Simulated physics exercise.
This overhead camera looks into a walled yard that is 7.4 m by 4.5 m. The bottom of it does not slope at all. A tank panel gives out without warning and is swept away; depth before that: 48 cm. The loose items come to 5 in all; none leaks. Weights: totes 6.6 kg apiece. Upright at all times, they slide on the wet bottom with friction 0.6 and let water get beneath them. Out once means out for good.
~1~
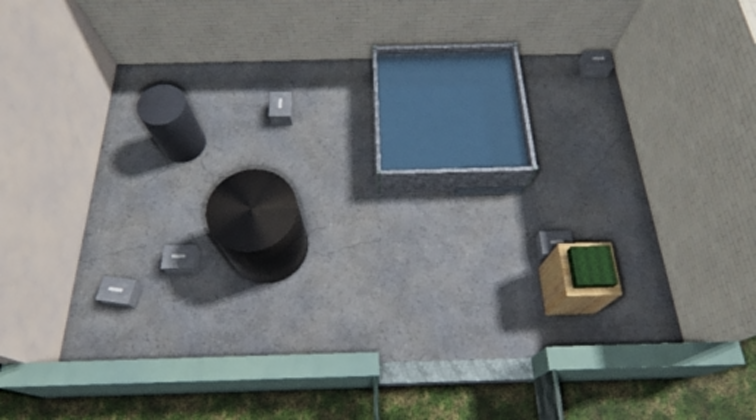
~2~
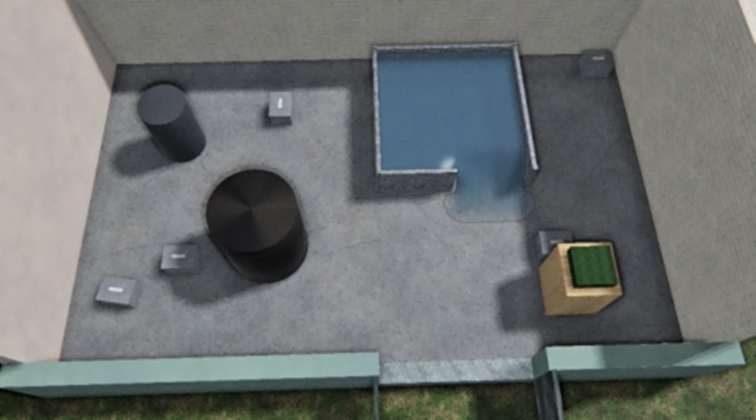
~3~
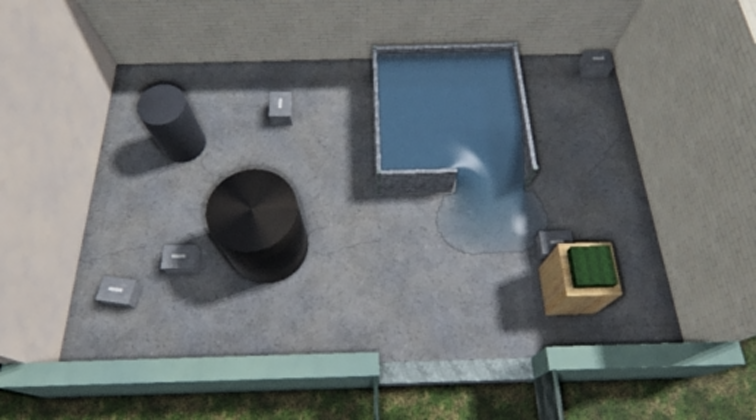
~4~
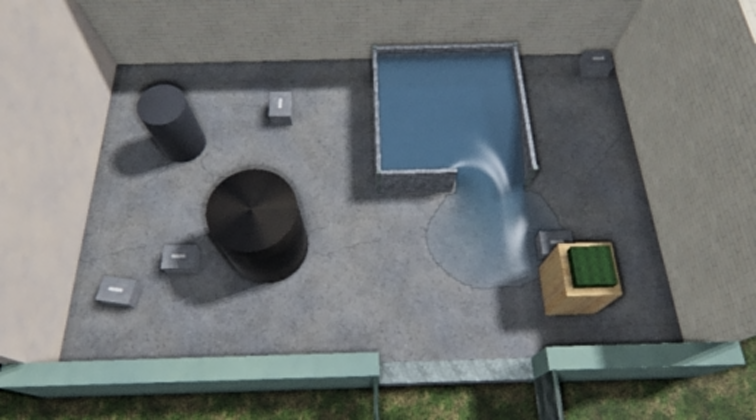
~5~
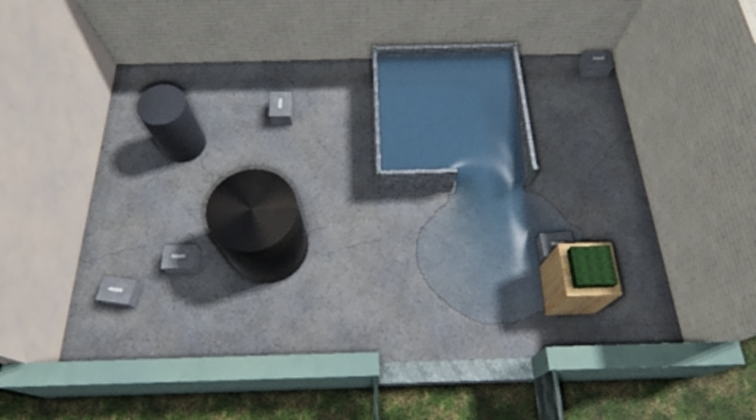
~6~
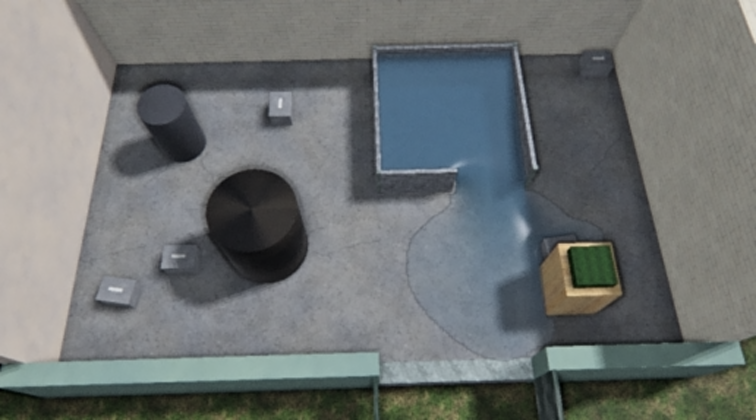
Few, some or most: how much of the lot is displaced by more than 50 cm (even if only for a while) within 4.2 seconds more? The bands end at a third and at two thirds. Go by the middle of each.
Share: Less than a third.
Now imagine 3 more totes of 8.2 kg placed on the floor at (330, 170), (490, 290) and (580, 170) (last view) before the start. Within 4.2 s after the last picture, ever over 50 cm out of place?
Going through them, I'd say falls short, exceeds it and finally falls short.
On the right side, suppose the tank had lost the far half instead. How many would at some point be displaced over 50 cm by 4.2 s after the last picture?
Then the count would be 2.
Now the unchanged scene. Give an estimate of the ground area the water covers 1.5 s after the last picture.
Wet area: Approx. 11.0 m2.
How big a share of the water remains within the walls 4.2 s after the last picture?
Around 70 per cent of the water is still in there.
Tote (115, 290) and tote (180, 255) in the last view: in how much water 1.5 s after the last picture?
I'd estimate 0 cm for the first and 0 cm for the second.
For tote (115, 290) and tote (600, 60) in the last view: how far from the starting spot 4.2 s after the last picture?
0 cm, then 0 cm.
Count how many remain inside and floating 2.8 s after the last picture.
At that moment 1.
Then, 0.4 s after the last picture 0 of 5 are over 50 cm from their spots; 1 afloat.
Then, 1.5 s after the last picture 1 of 5 are over 50 cm from their spots; 1 afloat.
Then, 2.8 s after the last picture 1 of 5 are over 50 cm from their spots; 1 afloat.
Then, 4.2 s after the last picture 1 of 5 are over 50 cm from their spots, and 1 have been at some point; 1 afloat.
